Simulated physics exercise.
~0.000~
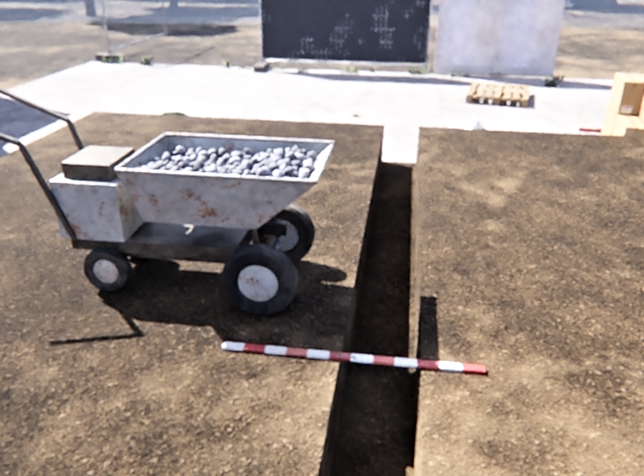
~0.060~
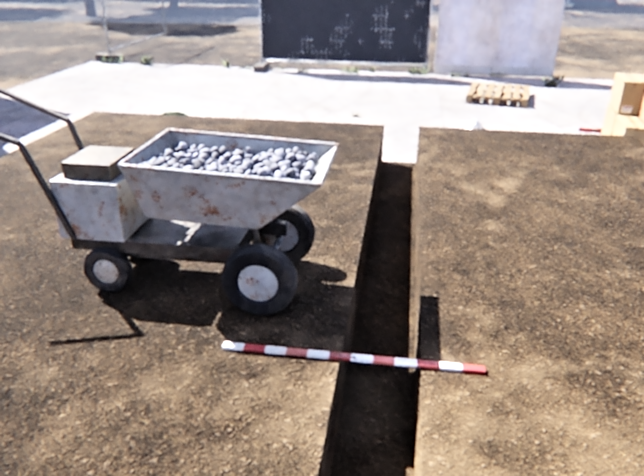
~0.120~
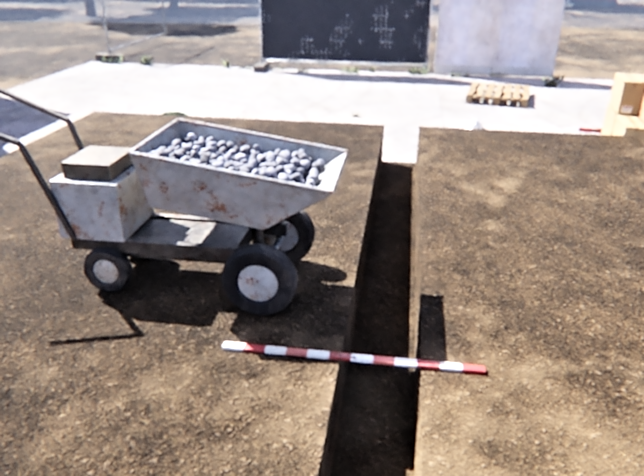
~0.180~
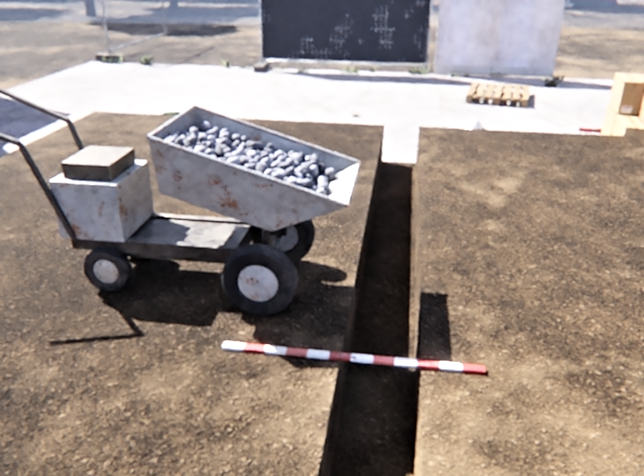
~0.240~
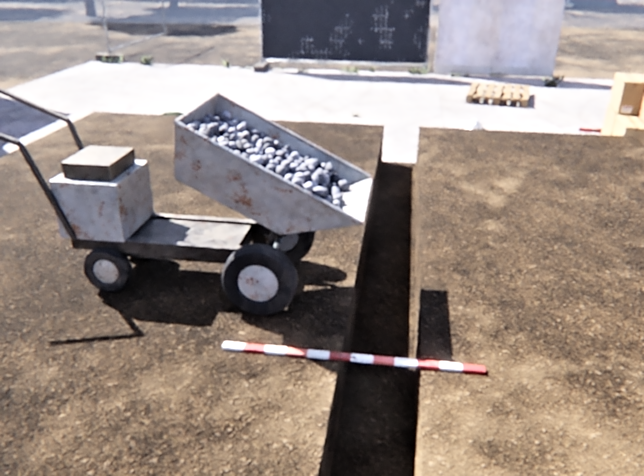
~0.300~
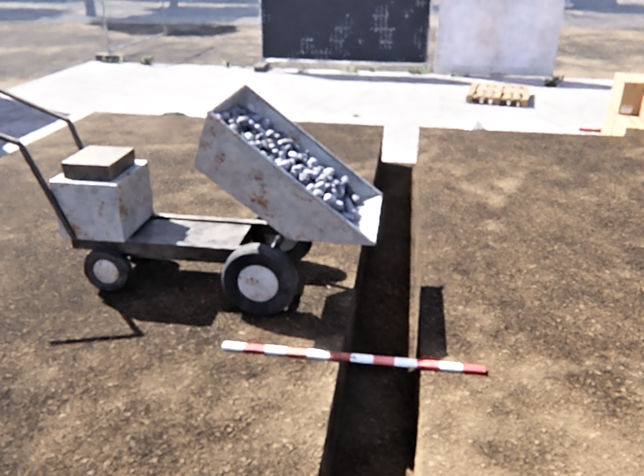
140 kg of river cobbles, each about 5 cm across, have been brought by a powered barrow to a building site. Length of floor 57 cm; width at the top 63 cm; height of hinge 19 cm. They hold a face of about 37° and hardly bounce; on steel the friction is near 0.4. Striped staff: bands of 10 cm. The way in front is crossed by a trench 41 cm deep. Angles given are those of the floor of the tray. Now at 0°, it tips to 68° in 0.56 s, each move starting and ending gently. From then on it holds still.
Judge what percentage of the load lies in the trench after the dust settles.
About 41 %.
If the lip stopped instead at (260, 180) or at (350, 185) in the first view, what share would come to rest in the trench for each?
About 95 per cent first, then about 15 per cent.
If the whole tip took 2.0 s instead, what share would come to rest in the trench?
65 per cent.
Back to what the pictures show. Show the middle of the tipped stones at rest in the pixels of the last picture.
Roughly (446, 297), I'd say.
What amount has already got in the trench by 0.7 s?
Roughly 15 percent of the load.
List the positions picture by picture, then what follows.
The first picture shows lip at (317, 182), floor tilted 0°, highest stones at (283, 159).
In the second picture, the tray is at 2°, its lip at (321, 185); the top of the load is at (232, 158); the stones move at 0.5 m/s on average.
The third picture shows lip at (333, 193), floor tilted 8°, highest stones at (187, 146); the stones move at 1.0 m/s on average.
The fourth picture shows lip at (348, 206), floor tilted 17°, highest stones at (198, 133); the stones move at 1.4 m/s on average.
In the fifth picture, the tray is at 27°, its lip at (363, 224); the top of the load is at (216, 121); the stones move at 1.6 m/s on average.
The sixth picture shows lip at (375, 244), floor tilted 38°, highest stones at (239, 113); the stones move at 1.7 m/s on average.
After 0.4 s the floor is at 57°; 100 % in the tray; the foremost stones are at (374, 251).
After 0.7 s the floor is at 68°; 72 % in the tray, 16 % in the trench, 12 % past the trench; the foremost stones are at (450, 302).
After 1.0 s the floor is at 68°; 6 % in the tray, 35 % in the trench, 59 % past the trench; the foremost stones are at (623, 320).
After 3.0 s the floor is at 68°; 0 % in the tray, 41 % in the trench, 59 % past the trench; the foremost stones are past the picture's edge.
